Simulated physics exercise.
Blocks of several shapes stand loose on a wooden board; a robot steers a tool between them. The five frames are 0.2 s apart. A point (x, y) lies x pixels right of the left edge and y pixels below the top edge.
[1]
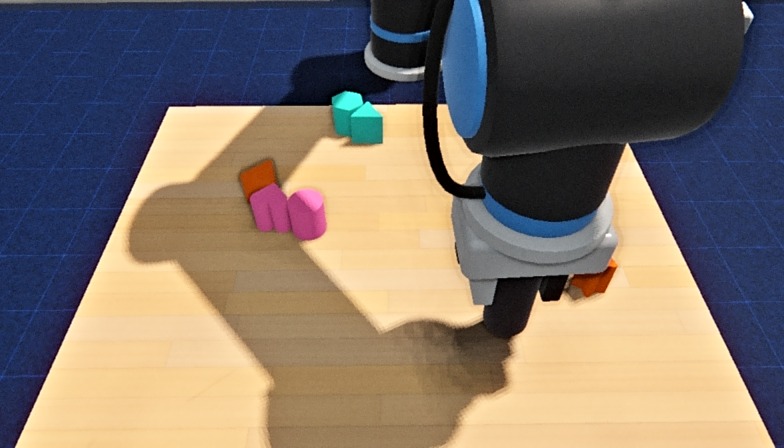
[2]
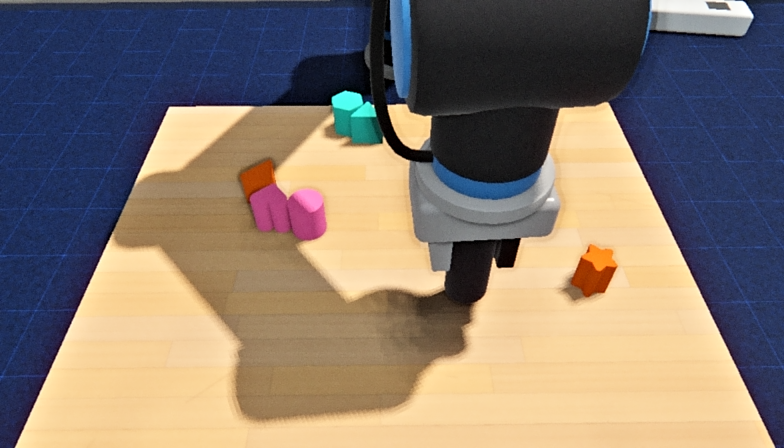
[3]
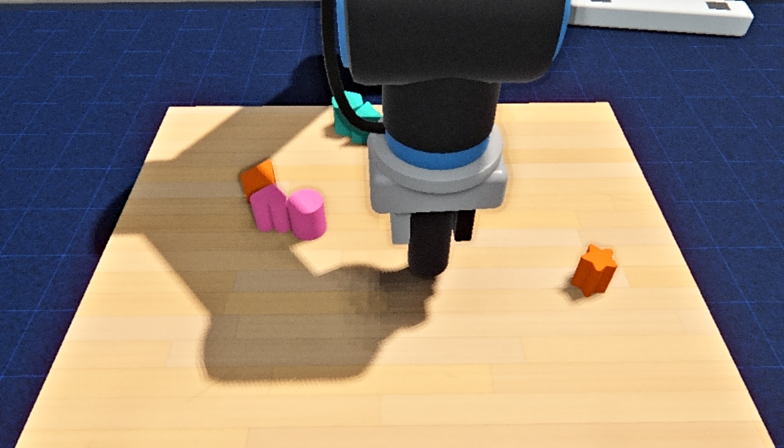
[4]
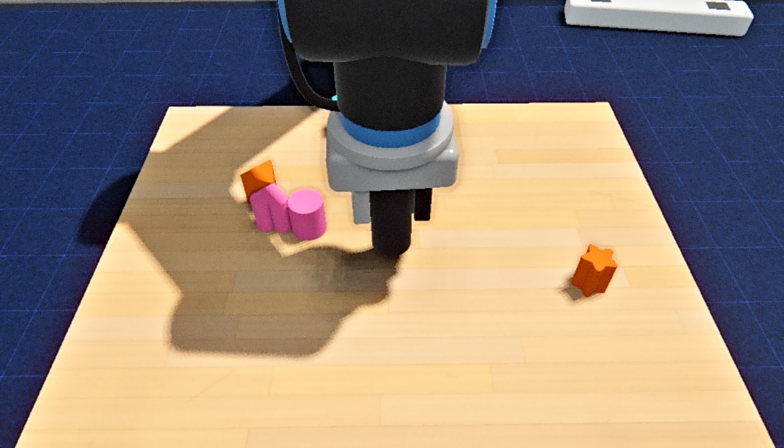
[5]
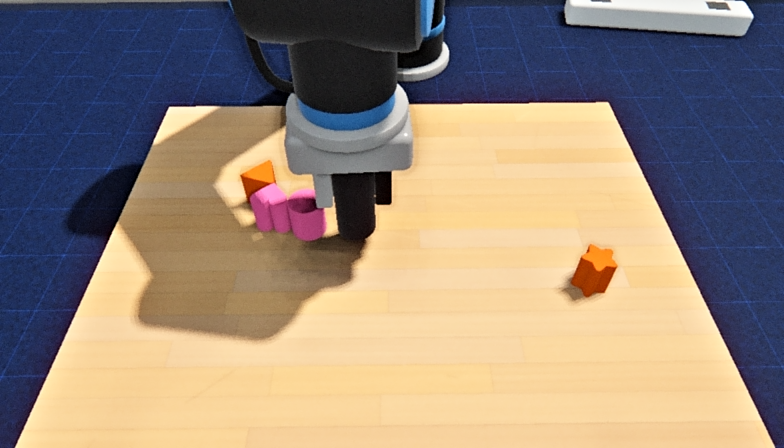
A black robot arm with blue bands starts over the right side of a wooden board, its tool beside an orange star-shaped block. It glides steadily left and slightly away, uncovering that block and passing in front of the teal ones, until the tool is beside the pink cylinder, every block staying still.
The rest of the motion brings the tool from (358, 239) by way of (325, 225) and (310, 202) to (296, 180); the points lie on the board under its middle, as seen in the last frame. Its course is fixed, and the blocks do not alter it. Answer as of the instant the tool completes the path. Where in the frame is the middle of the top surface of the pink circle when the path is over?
It will likely be found at (274, 192).
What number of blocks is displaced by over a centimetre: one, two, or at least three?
By the end, two blocks will have moved.
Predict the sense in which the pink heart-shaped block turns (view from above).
It makes a clockwise turn.
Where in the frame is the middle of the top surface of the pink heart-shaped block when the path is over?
My best guess is (241, 198).
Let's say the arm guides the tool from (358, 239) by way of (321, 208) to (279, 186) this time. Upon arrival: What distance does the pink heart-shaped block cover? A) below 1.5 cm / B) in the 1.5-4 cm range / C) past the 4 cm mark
Choice B: In the 1.5-4 cm range.
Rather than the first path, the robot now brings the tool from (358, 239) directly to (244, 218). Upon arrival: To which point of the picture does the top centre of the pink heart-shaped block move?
It ends at (169, 188).
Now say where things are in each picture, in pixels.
Tool's lower end at (505, 318); orange triangle at (261, 172); pink heart-shaped block at (269, 195); pink circle at (305, 200), in the first frame.
Tool at (465, 287); blocks still, in the second frame.
Tool at (428, 261); blocks still, in the third frame.
Tool at (391, 242); blocks still, in the fourth frame.
Tool at (357, 227); orange triangle at (261, 172); pink heart-shaped block at (269, 195); pink circle at (305, 200), in the fifth frame.
The first path, step by step. One third of the way, tool at (323, 212); pink heart-shaped block at (252, 197), turned 40° clockwise; pink circle at (283, 198).
Two thirds of the way, tool at (307, 189); orange triangle at (259, 170); pink heart-shaped block at (241, 198), turned 40° clockwise; pink circle at (274, 192).
At the end, tool at (294, 167); orange triangle at (259, 170); pink heart-shaped block at (241, 198), turned 40° clockwise; pink circle at (274, 192).
